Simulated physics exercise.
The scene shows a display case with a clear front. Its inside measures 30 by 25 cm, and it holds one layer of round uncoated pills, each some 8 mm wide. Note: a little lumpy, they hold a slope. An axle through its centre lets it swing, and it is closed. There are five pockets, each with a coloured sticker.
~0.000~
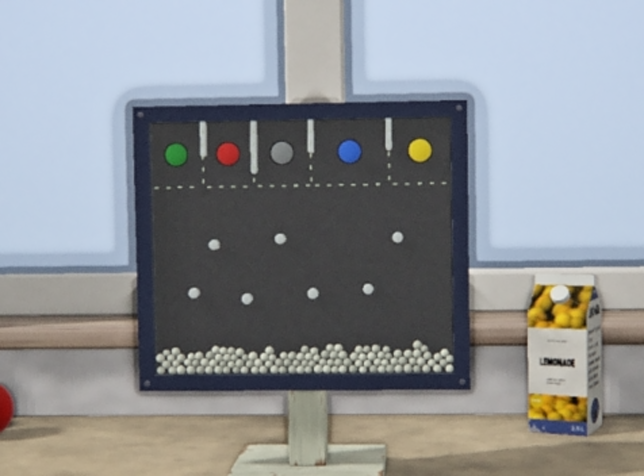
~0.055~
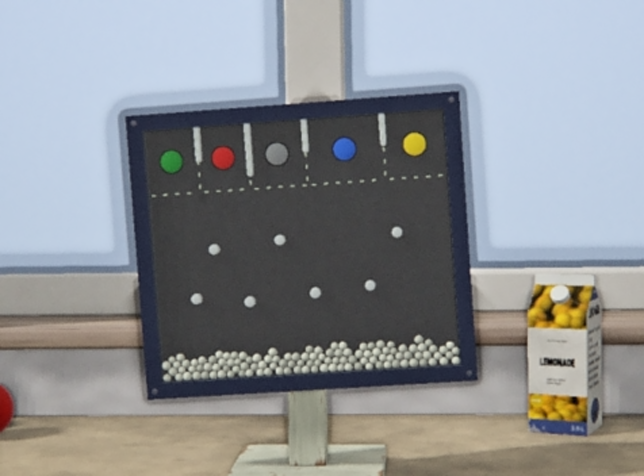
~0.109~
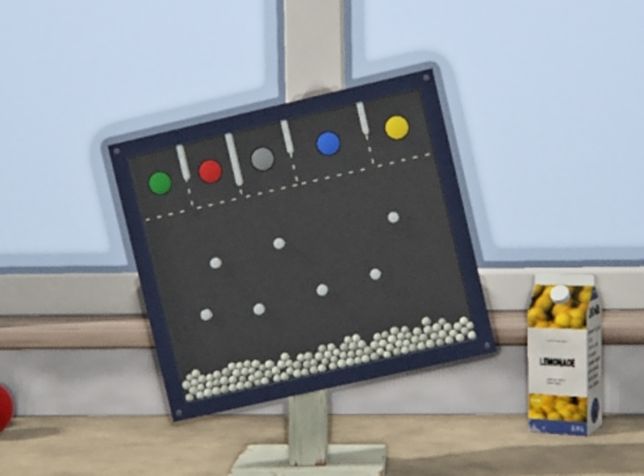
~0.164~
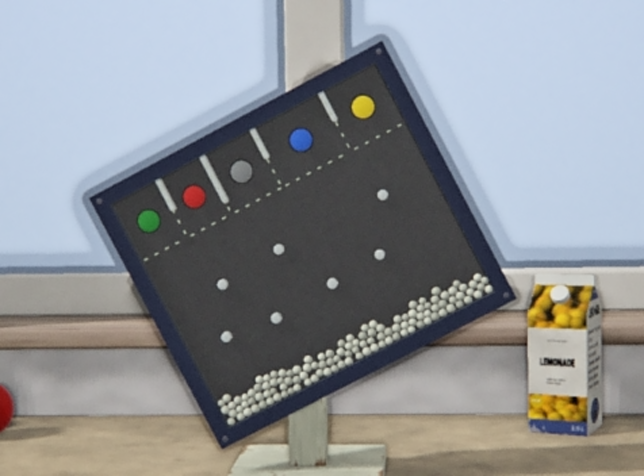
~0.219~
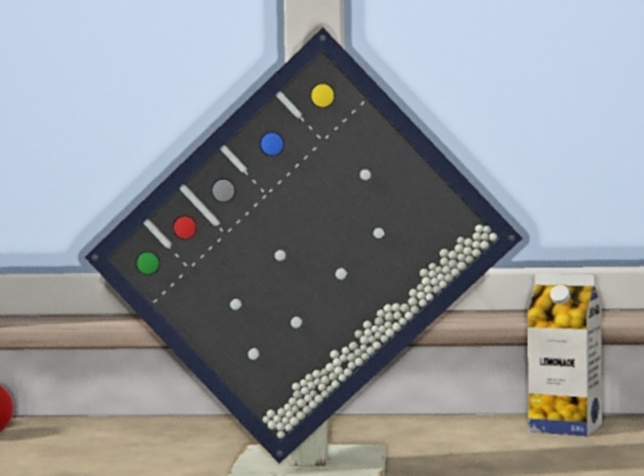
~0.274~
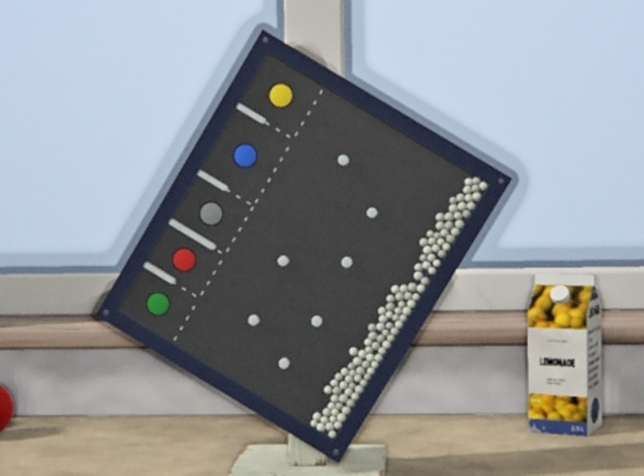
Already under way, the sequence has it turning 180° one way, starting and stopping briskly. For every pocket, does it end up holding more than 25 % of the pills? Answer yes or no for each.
Red: Yes; blue: No; green: Yes; yellow: No; grey: No.
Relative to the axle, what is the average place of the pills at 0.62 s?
Some 10 cm right and 3 cm below.
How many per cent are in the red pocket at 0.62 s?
It works out at roughly 5 %.
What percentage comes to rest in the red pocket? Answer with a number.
Something like 30 per cent finishes there.
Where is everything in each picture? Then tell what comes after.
The first frame shows level; about 110 pills; load centre (305, 361); top pill (418, 345); red (228, 154), blue (350, 152), green (176, 155), yellow (420, 150), grey (282, 153).
The second frame shows turned 3° anticlockwise; load centre (310, 361); top pill (419, 340); 7 fixed pegs, one at (197, 299).
The third frame shows turned 12° anticlockwise; load centre (325, 359); top pill (464, 321); wall ends (187, 177), (240, 183), (291, 150), (366, 132).
The fourth frame shows turned 27° anticlockwise; load centre (350, 350); top pill (478, 278).
The fifth frame shows turned 42° anticlockwise; load centre (375, 335); top pill (480, 229).
The sixth frame shows turned 58° anticlockwise; load centre (394, 315); top pill (477, 181); red (184, 260), blue (245, 156), green (158, 304), yellow (281, 96), grey (211, 214).
By 0.45 s, it stands 108° anticlockwise; nothing in the marked areas.
By 0.62 s, it stands 157° anticlockwise; red 5 %, green 20 %.
By 0.77 s, it stands 180° anticlockwise; red 15 %, blue 5 %, green 35 %, grey 5 %.
All still by 1.6 s, it stands 180° anticlockwise; red 30 %, blue 10 %, green 45 %, yellow 0 %, grey 10 %, elsewhere 5 %.
